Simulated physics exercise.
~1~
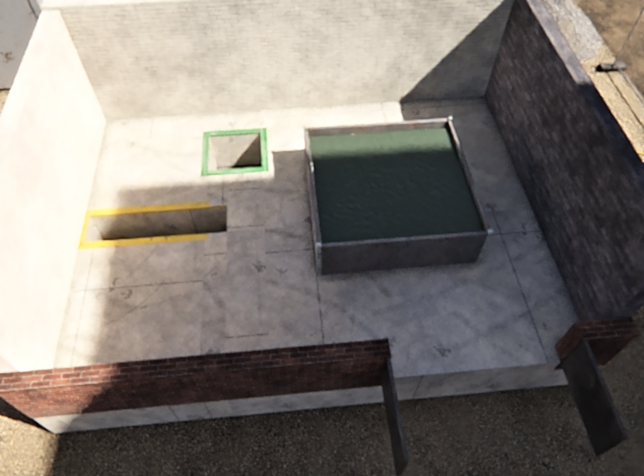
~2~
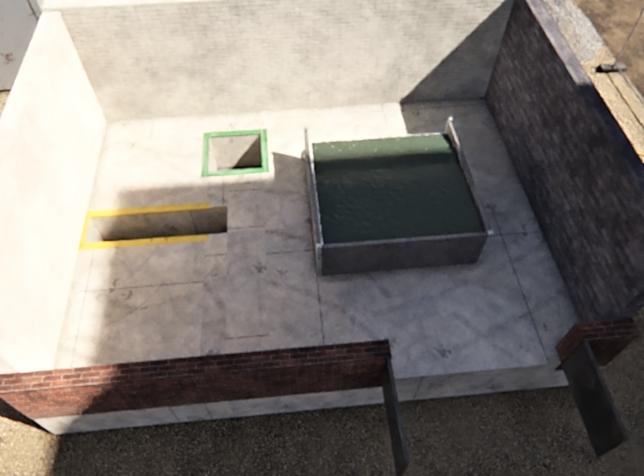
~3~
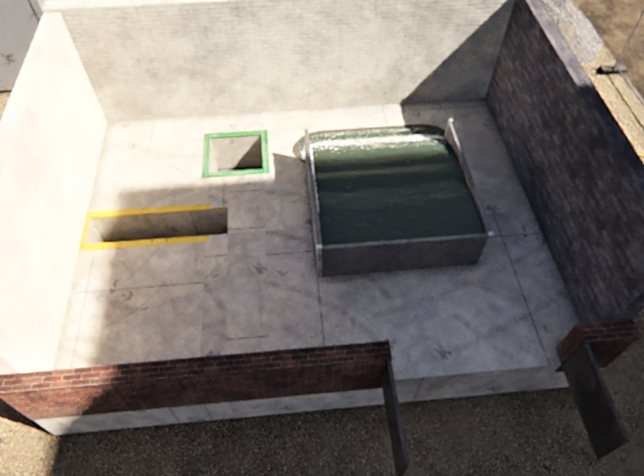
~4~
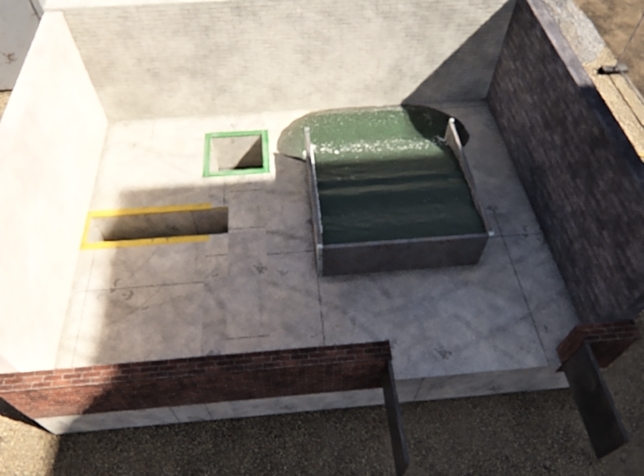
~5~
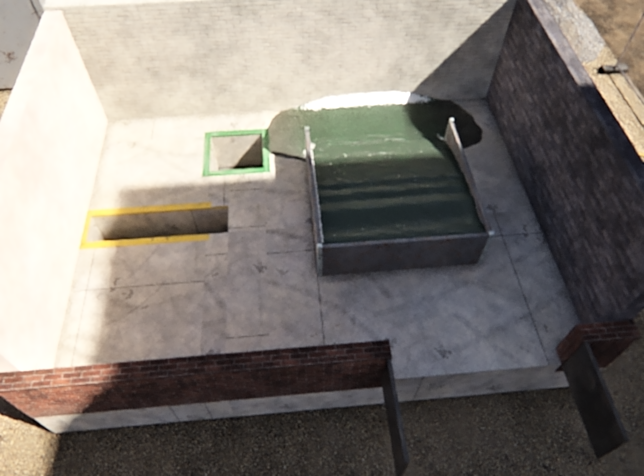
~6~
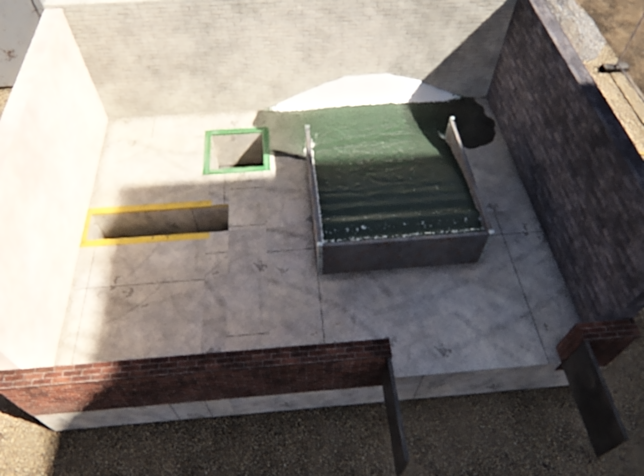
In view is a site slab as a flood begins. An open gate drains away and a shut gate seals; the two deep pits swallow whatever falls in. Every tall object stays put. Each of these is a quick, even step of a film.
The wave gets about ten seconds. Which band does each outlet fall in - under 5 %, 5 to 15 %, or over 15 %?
Outcome: The gate claims a heavy share - exceeding fifteen per cent; the yellow pit claims an in-between share - five to fifteen per cent; the green pit claims a heavy share - exceeding fifteen per cent.
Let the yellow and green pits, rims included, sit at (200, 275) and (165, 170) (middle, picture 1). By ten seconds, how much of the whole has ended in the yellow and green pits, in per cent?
Per cent, approx.: Yellow 8, green 25.
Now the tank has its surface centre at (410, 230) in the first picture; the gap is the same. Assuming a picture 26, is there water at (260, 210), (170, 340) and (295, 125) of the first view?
Location one: Bone dry; location two: Bone dry; location three: Soaked.
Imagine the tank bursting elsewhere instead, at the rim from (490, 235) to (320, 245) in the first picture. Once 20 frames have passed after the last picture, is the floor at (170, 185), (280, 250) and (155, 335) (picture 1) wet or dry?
Result, in sequence: Untouched by the flood; untouched by the flood; inundated.
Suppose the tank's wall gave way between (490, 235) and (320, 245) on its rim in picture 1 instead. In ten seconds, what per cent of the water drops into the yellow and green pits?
In percent: Yellow 20, green 0.
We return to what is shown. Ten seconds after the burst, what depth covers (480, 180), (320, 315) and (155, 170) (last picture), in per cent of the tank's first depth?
Approx. values, in order: 8 %, 2 %, 4 %.
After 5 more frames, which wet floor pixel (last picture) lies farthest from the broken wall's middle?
My guess is roughly (185, 117).
A moment on, water covers 20 % of the floor; the gate 0 %, the yellow pit 0 %, the green pit 0 %.
Next, water covers 30 % of the floor; the gate 0 %, the yellow pit 0 %, the green pit 4 %.
Then, water covers 50 % of the floor; the gate 1 %, the yellow pit 1 %, the green pit 13 %.
Later, water covers 50 % of the floor; the gate 11 %, the yellow pit 7 %, the green pit 21 %.
In the end, water covers 60 % of the floor; the gate 18 %, the yellow pit 12 %, the green pit 27 %.
